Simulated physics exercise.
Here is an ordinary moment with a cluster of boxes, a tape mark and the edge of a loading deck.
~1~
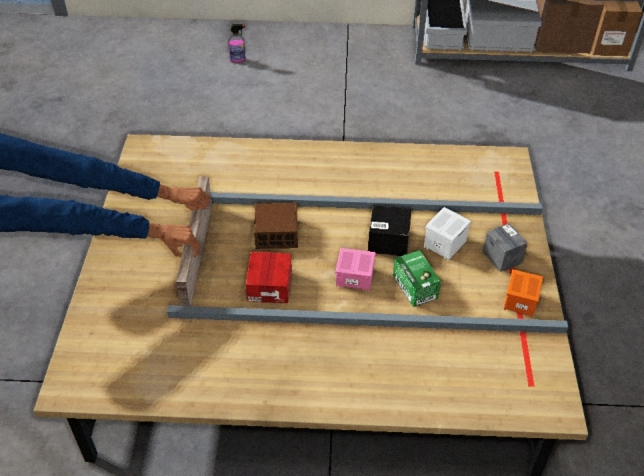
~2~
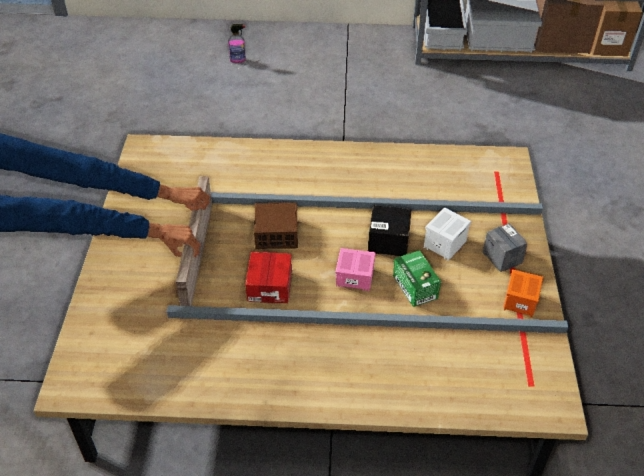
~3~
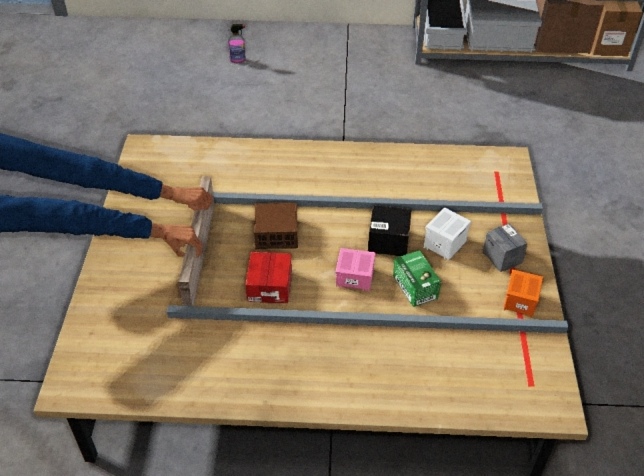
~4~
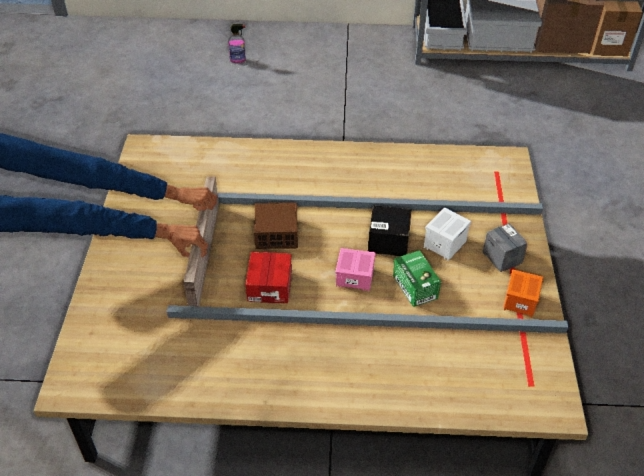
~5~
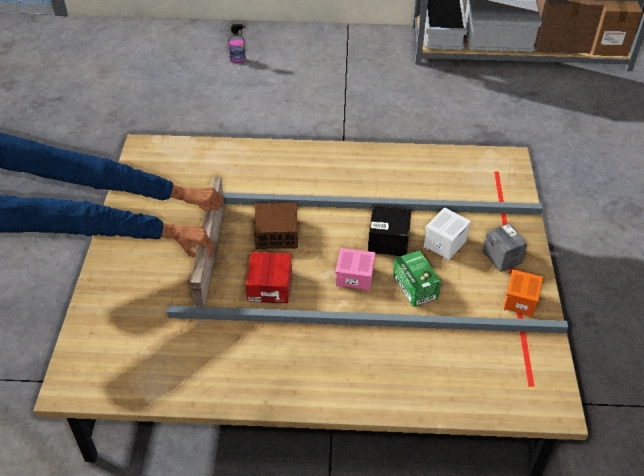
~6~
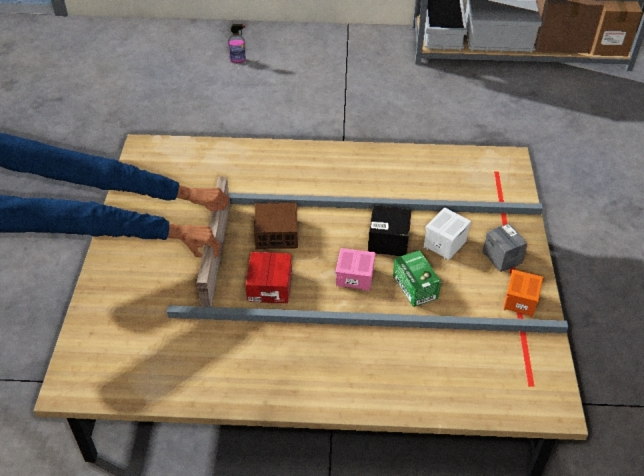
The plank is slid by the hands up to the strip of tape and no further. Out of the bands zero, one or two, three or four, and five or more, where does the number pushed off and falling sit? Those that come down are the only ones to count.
In the end, the drop-off count sits at five or above.
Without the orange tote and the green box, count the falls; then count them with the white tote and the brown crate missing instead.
The first count is 4 and the second is 4.
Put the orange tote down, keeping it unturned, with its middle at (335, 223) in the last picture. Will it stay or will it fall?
Placed there, the orange tote ends up below.
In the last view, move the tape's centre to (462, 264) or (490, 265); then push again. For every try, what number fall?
Try by try, 3 and 5.
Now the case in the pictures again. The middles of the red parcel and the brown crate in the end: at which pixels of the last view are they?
(539, 287) and (531, 236), roughly.
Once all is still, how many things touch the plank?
2 are in contact with it.
Early on, none off yet; orange tote at rest near (523, 293); grey box at rest near (505, 248); white tote at rest near (447, 234).
Finally, the number that fall off is five or more; lost, pink tote, black parcel, green box, white tote, grey box and orange tote.
